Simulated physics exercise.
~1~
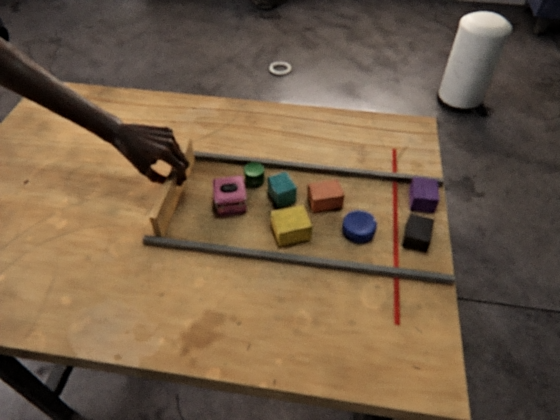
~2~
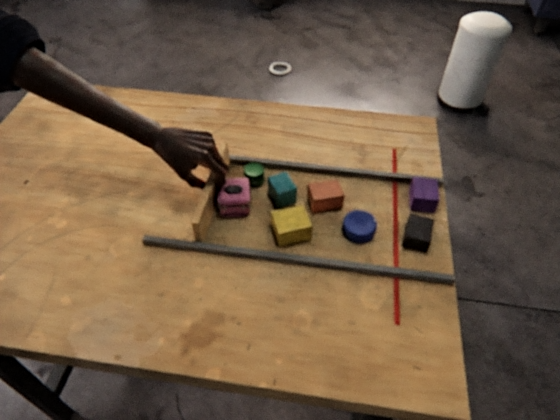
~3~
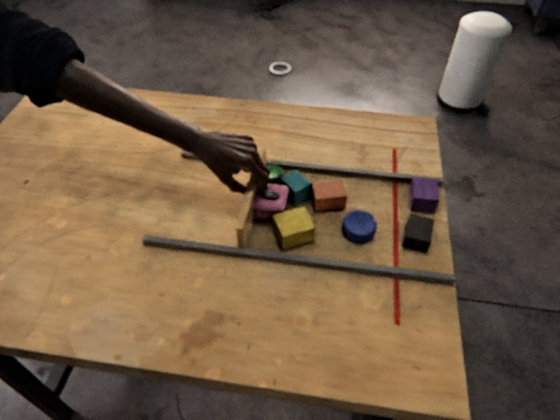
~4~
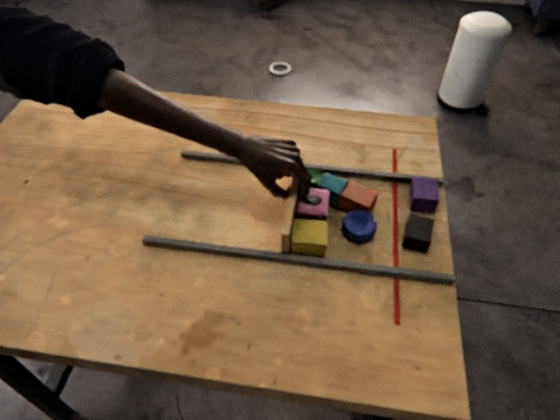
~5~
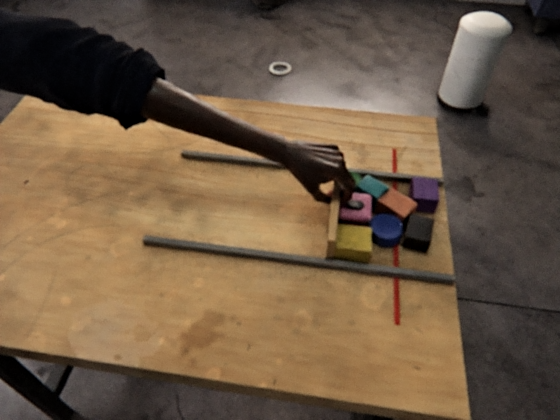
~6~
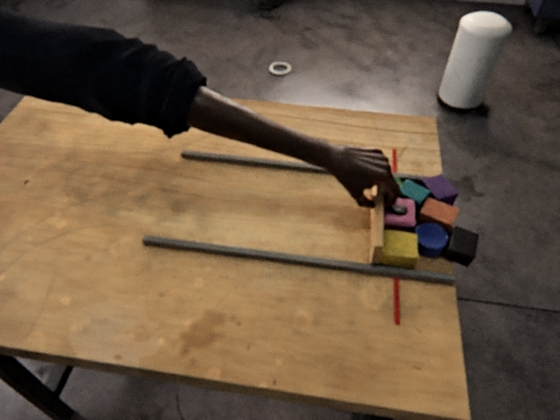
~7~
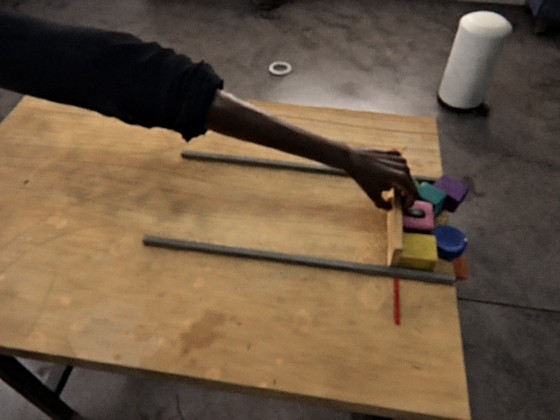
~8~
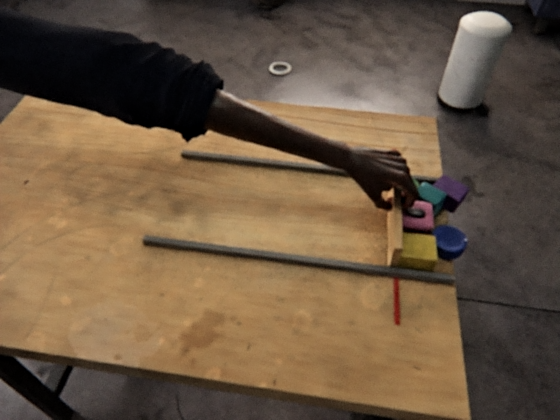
On a wooden table above a dark floor, a hand holds a small upright board behind a scatter of colored blocks and round pieces lying between two gray rails. The hand slides the board to the right, gathering the pink case first, then the green, turquoise and yellow pieces. The bunch presses into the orange block and blue lid, crosses the red tape, and shoves the purple and black blocks toward the table's edge. The orange and black blocks drop off the end. The board stops at the tape, with the remaining pieces crowded at the edge, some overhanging.
